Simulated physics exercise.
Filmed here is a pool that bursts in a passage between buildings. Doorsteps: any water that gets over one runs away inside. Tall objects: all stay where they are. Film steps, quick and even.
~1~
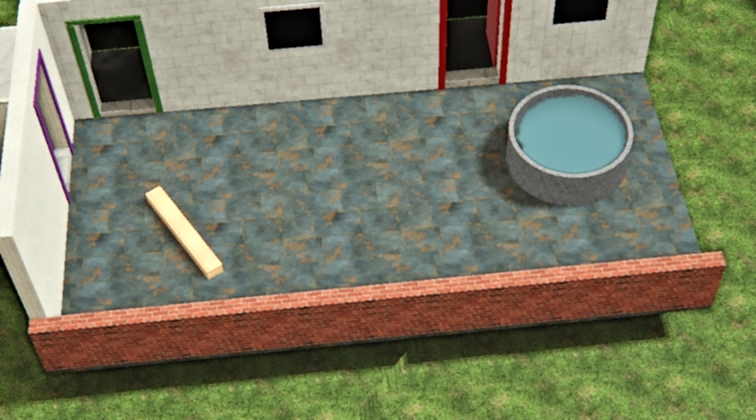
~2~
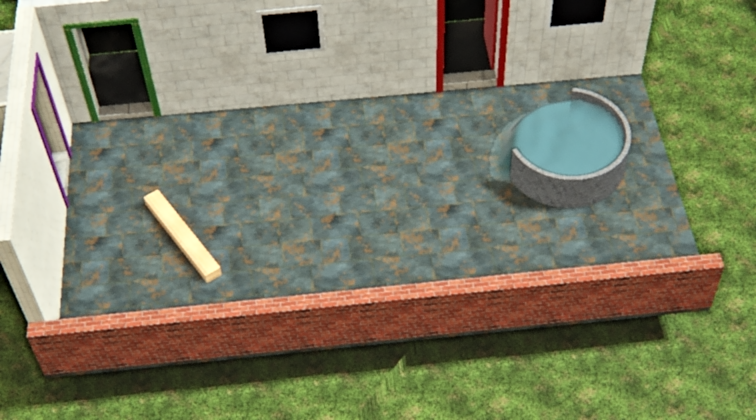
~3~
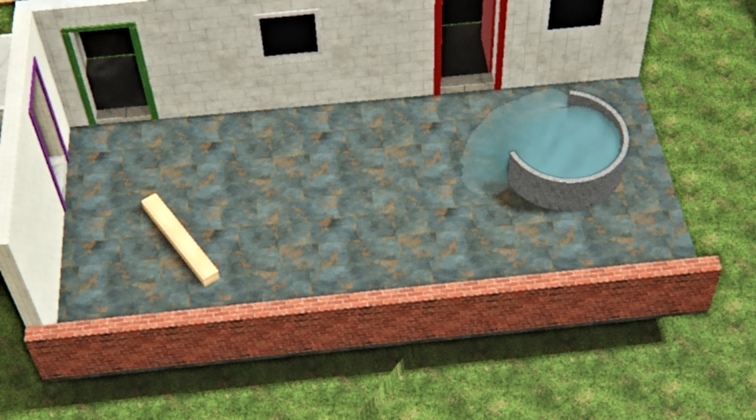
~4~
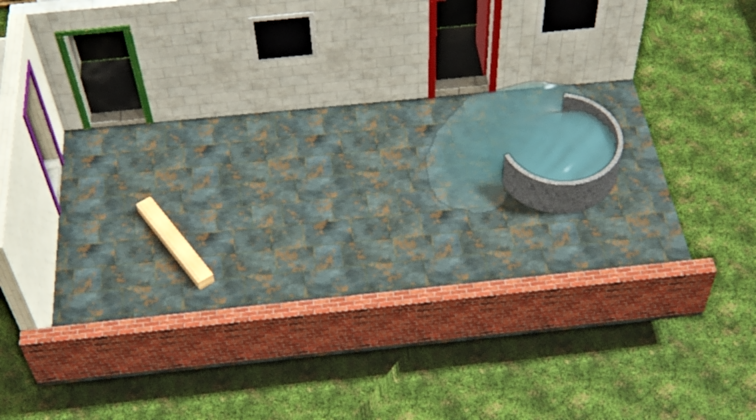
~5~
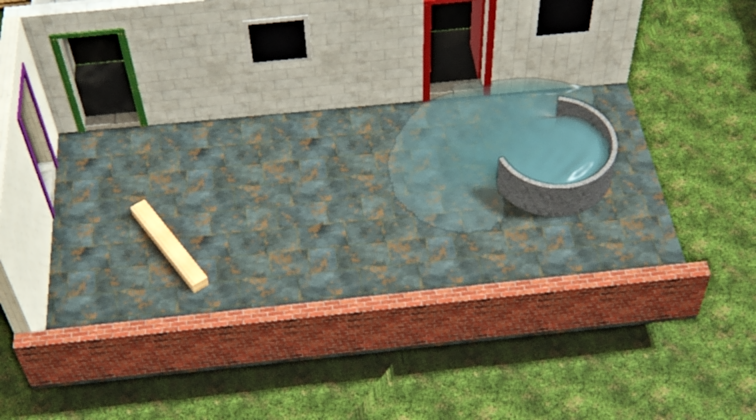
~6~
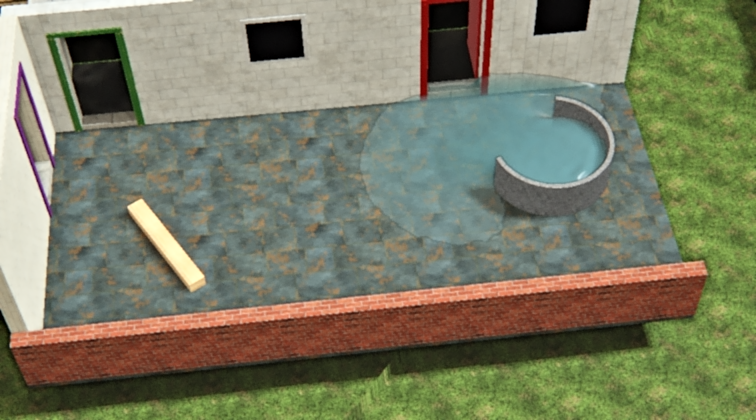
Water spreads leftward in a clear, rounded sheet from a round grey tank whose left side opens, seen from high above a blue-brown paved yard between a pale block building and a low red brick wall. A pale plank lies at left, near green-framed and red-framed doorways and a purple-framed window. The sheet widens across the paving to the building, the tank's level drops, and the view drifts slightly.
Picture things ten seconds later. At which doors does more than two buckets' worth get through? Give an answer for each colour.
My prediction: Most likely the purple door will not exceed two buckets. Most likely the red door will exceed two buckets. Most likely the green door will not exceed two buckets.
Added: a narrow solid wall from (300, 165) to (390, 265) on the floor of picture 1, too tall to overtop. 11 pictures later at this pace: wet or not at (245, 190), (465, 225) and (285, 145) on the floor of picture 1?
First spared, then spared, then soaked.
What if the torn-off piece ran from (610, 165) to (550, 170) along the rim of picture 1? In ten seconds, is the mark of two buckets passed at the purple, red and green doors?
At the doors, purple never reaches it, red never reaches it and green never reaches it.
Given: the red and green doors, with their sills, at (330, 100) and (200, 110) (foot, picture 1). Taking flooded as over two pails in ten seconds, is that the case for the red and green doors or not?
In short: The red door falls short, the green door falls short.
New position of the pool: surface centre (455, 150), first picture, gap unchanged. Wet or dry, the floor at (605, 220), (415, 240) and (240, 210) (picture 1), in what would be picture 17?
Going through the three places: Out of reach, out of reach, in the spill.
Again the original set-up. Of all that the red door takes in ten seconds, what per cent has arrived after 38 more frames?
By then roughly 100 percent of the ten-second total is in.
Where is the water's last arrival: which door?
It's the purple one.
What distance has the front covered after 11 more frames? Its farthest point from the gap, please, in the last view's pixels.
The wet point farthest out is around (134, 126).
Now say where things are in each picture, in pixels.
The first picture shows the round tank at (570, 133) is whole and still.
In the second picture, the front is at a hidden place, out from the gap on the round tank's far side.
In the third picture, water pours out on the round tank's far side and has run to (478, 190).
In the fourth picture, water pours out on the round tank's far side and has run to (442, 195).
In the fifth picture, water pours out on the round tank's far side and has run to (401, 196).
In the sixth picture, water pours out on the round tank's far side and has run to (375, 194).
A moment on, water covers 30 % of the floor; the purple door not reached, the red door under two buckets in, the green door not reached.
Next, water covers 35 % of the floor; the purple door not reached, the red door over two buckets in, the green door not reached.
Then, water covers 50 % of the floor; the purple door wet at the sill, nothing in, the red door over two buckets in, the green door wet at the sill, nothing in.
Later, water covers 75 % of the floor; the purple door wet at the sill, nothing in, the red door over two buckets in, the green door under two buckets in.
In the end, water covers 85 % of the floor; the purple door wet at the sill, nothing in, the red door over two buckets in, the green door under two buckets in.
